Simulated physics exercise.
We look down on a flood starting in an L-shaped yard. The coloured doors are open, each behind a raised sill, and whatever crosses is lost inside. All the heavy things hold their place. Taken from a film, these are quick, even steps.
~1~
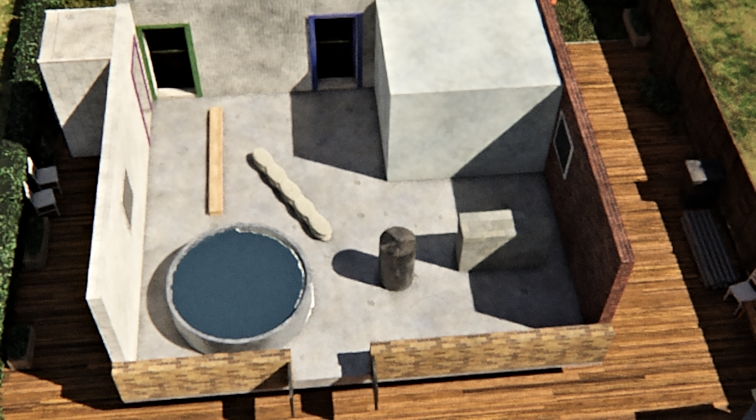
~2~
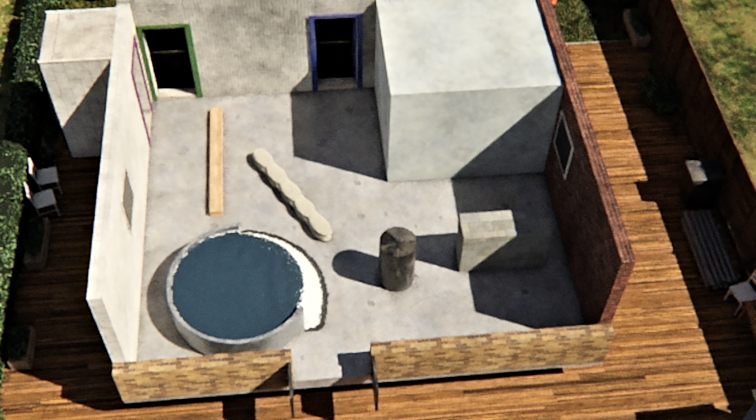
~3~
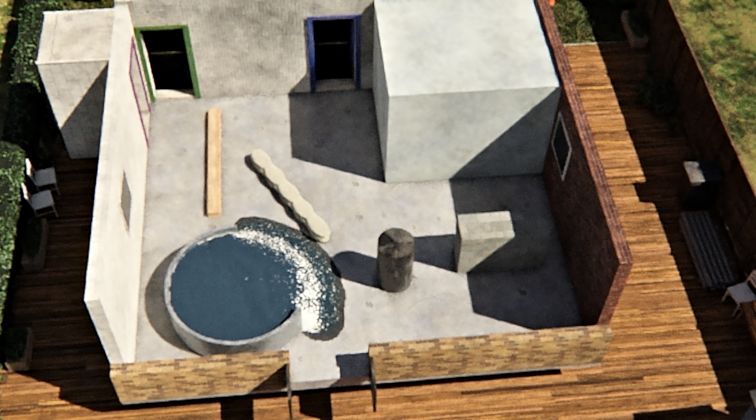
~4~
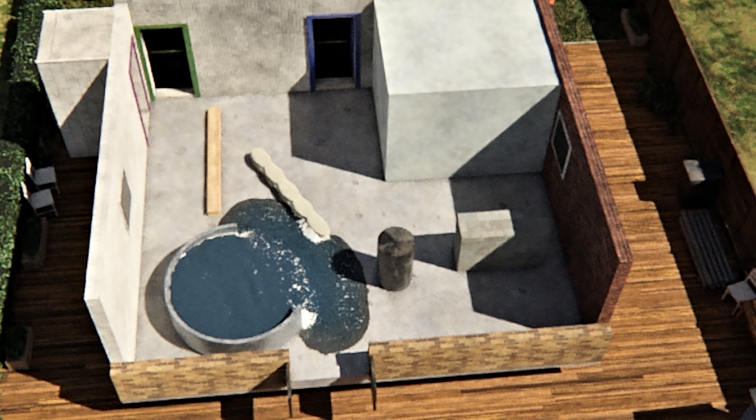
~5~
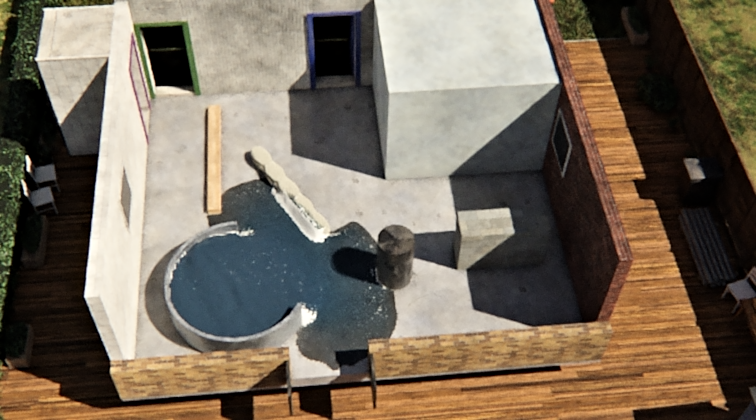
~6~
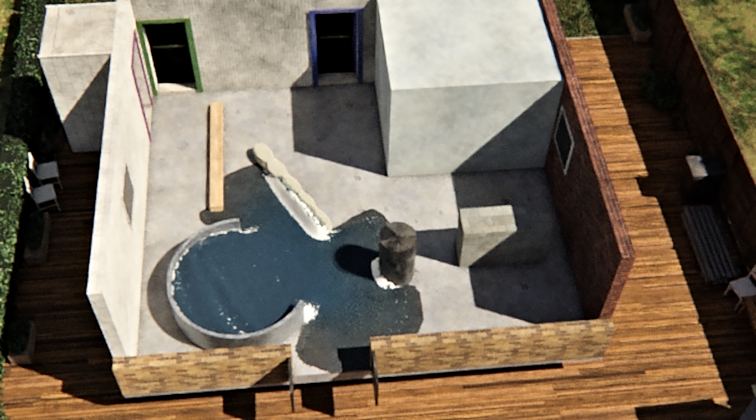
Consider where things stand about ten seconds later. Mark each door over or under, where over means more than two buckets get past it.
Green door - under; purple door - under; blue door - under.
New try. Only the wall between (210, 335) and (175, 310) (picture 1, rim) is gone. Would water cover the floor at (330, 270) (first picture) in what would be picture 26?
Answer: Bone-dry.
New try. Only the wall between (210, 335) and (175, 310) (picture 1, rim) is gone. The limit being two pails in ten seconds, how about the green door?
Result for the green door: It ends up above.
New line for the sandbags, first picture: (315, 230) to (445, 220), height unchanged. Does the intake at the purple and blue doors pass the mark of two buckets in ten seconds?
Purple door: Below the limit; blue door: Over the limit.
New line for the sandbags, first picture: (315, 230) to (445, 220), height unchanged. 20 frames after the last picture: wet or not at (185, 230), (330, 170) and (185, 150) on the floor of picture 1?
The first point is still bare, the second swamped and the third still bare.
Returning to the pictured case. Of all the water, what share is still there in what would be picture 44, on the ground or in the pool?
Roughly 98 per cent.
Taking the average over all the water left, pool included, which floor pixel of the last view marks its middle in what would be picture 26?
(353, 241).
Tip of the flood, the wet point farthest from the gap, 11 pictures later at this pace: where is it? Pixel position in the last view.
I'd say near (585, 341).
A moment on, water covers 35 % of the floor; the green door not reached, the purple door not reached, the blue door not reached.
Next, water covers 50 % of the floor; the green door not reached, the purple door not reached, the blue door not reached.
Then, water covers 70 % of the floor; the green door wet at the sill, nothing in, the purple door wet at the sill, nothing in, the blue door wet at the sill, nothing in.
Later, water covers 85 % of the floor; the green door wet at the sill, nothing in, the purple door wet at the sill, nothing in, the blue door wet at the sill, nothing in.
In the end, water covers 95 % of the floor; the green door wet at the sill, nothing in, the purple door wet at the sill, nothing in, the blue door wet at the sill, nothing in.
